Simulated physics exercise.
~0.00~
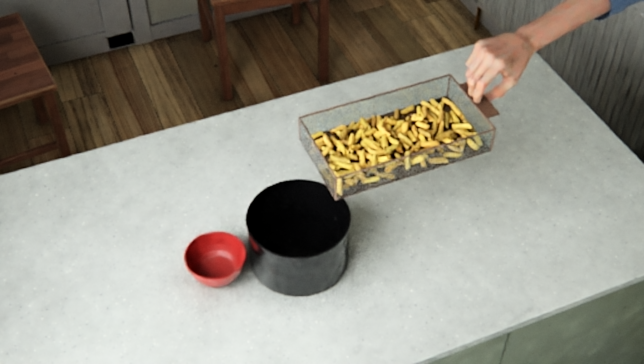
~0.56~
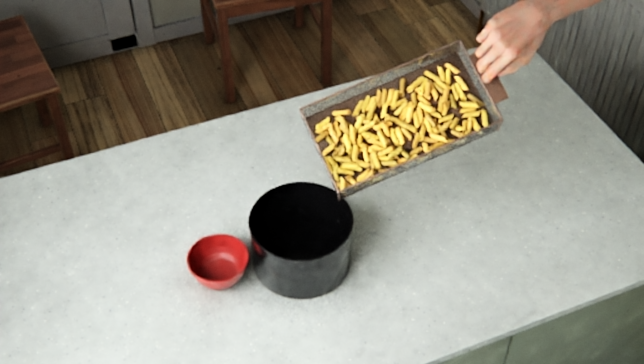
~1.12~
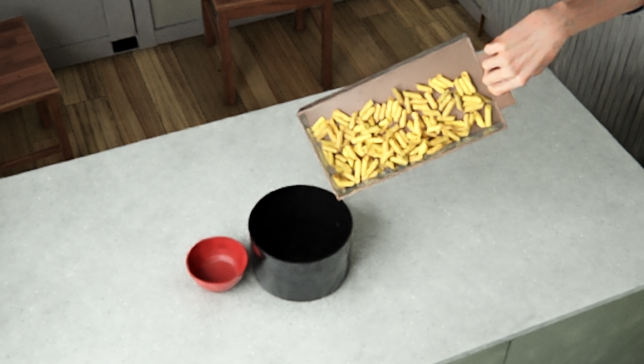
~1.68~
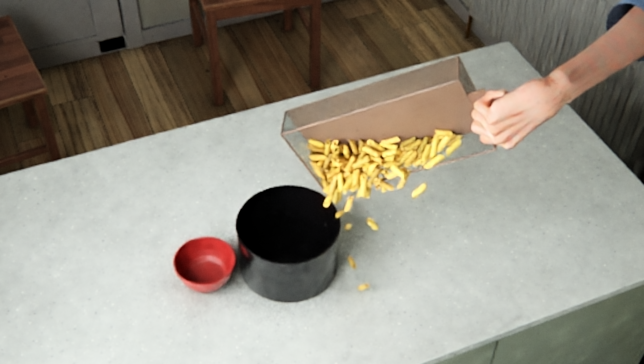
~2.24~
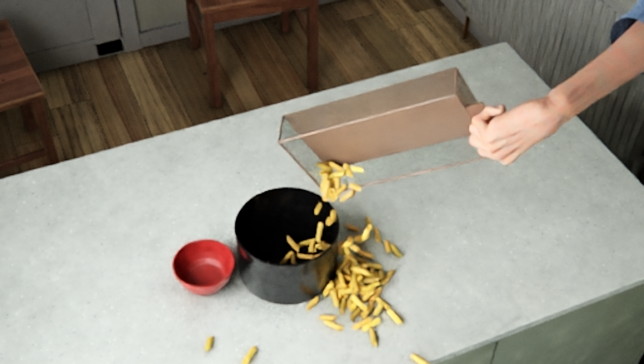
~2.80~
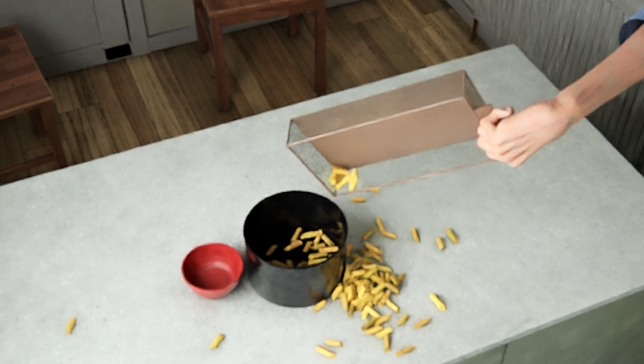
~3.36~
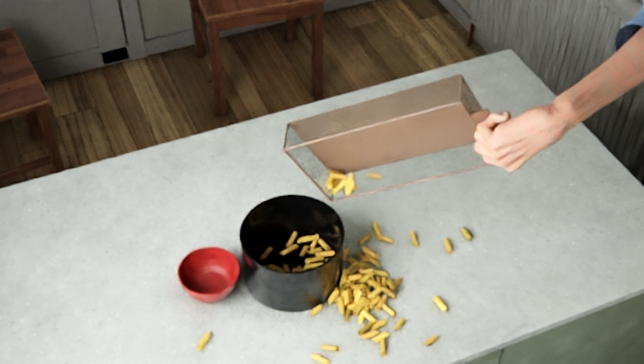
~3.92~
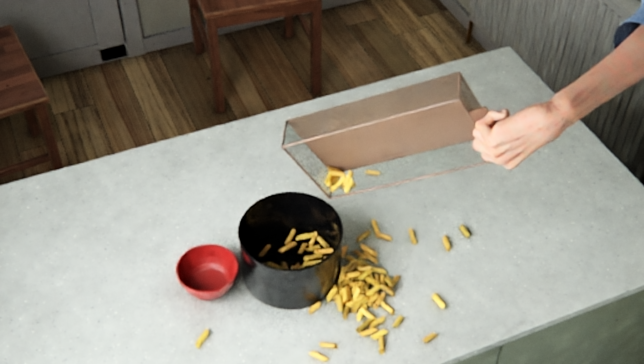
A hand tilted a clear-sided tray of yellow dry pasta over a black pot beside a red bowl, and the pieces tumbled out, some landing in the pot but many scattering across the counter, with a few left in the tray.
